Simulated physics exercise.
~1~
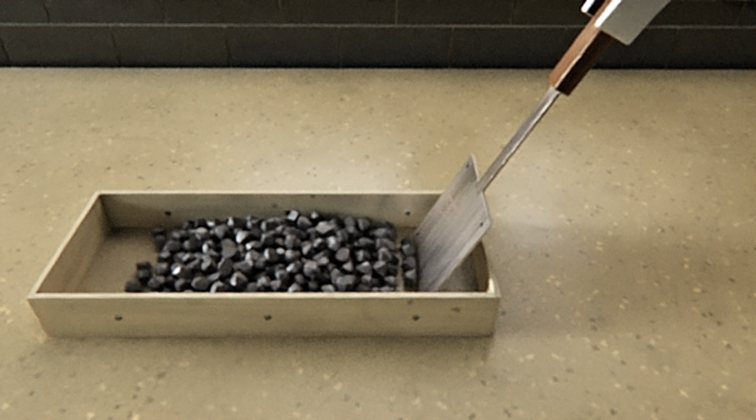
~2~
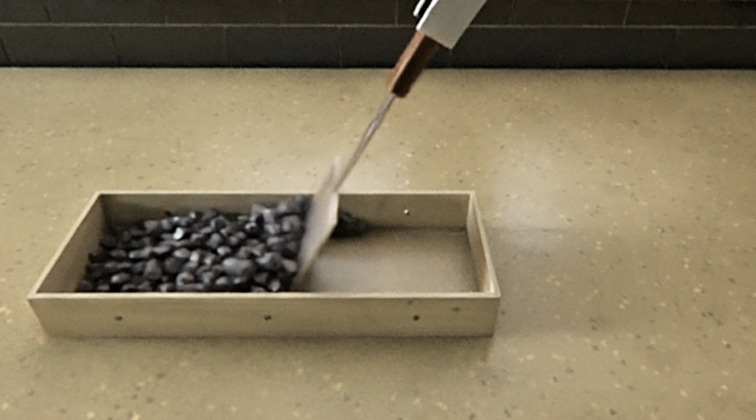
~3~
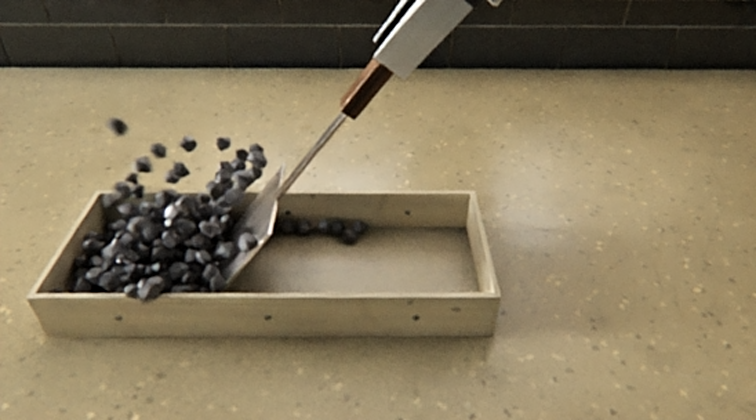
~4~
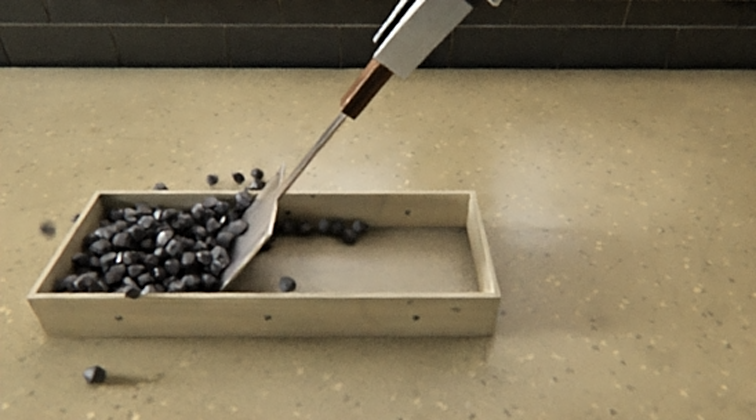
A gripper holding a spatula pushed a heap of small dark pebbles leftward along a shallow trough and stopped abruptly, sending some flying up. Most settled piled at the left end, while a few bounced out, one landing on the tabletop in front.
